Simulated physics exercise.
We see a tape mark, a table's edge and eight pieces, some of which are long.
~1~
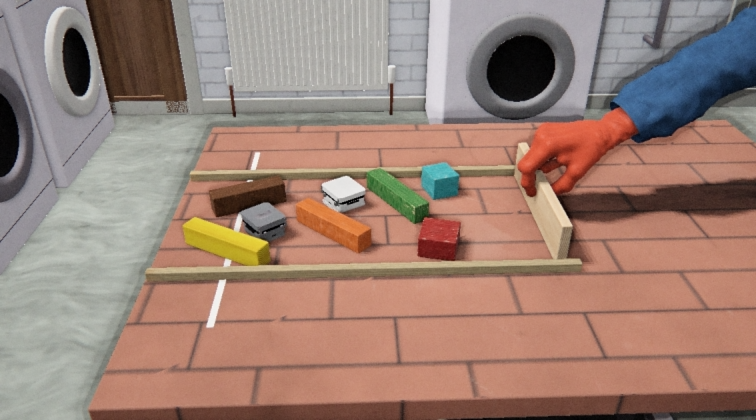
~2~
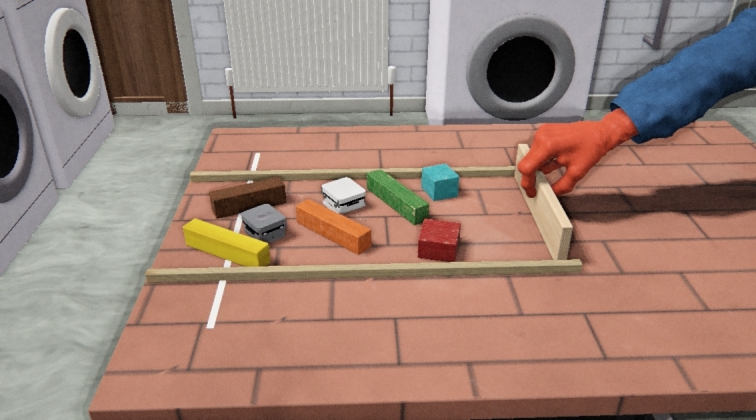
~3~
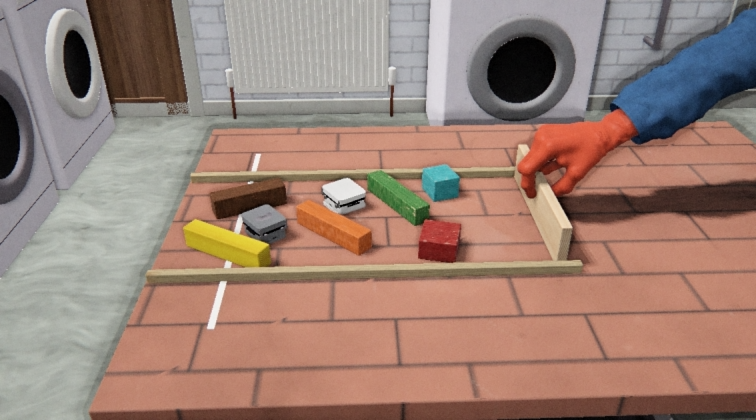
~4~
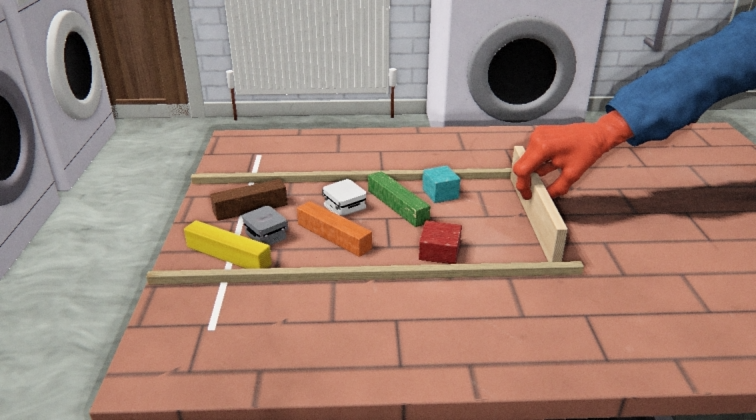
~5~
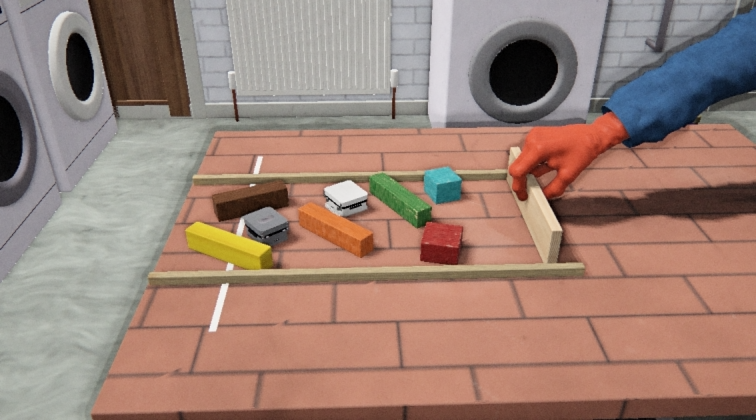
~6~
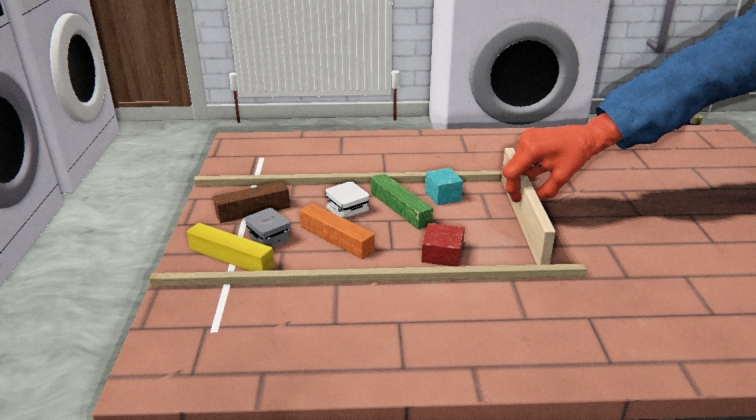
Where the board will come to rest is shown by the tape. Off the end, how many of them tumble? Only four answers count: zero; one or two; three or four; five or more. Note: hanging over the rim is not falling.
My answer: Three or four.
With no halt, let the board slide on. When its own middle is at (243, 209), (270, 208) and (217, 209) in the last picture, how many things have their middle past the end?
Respectively 3, 0 and 5.
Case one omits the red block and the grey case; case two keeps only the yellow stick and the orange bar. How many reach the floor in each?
1 in the first try, 1 in the second.
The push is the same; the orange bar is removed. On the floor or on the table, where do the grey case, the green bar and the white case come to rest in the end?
Final state: Grey case in place, green bar in place, white case in place.
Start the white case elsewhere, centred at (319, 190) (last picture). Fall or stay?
In the end it hangs on.
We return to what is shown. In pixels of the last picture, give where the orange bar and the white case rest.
Orange bar: (173, 232); white case: (192, 213).
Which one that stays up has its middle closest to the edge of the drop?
It's the orange bar that ends up nearest.
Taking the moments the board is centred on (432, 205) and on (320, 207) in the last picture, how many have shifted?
Note: First position 3; second position 8.
A little later, none off yet; yellow stick at rest near (230, 248); brown bar at rest near (252, 202); grey case at rest near (268, 230).
Next, none off yet; yellow stick moving near (224, 251); brown bar moving near (245, 201); grey case shifted about its own width near (237, 233).
When it is over, the number that fall off is three or four; down, grey case, brown bar and yellow stick.
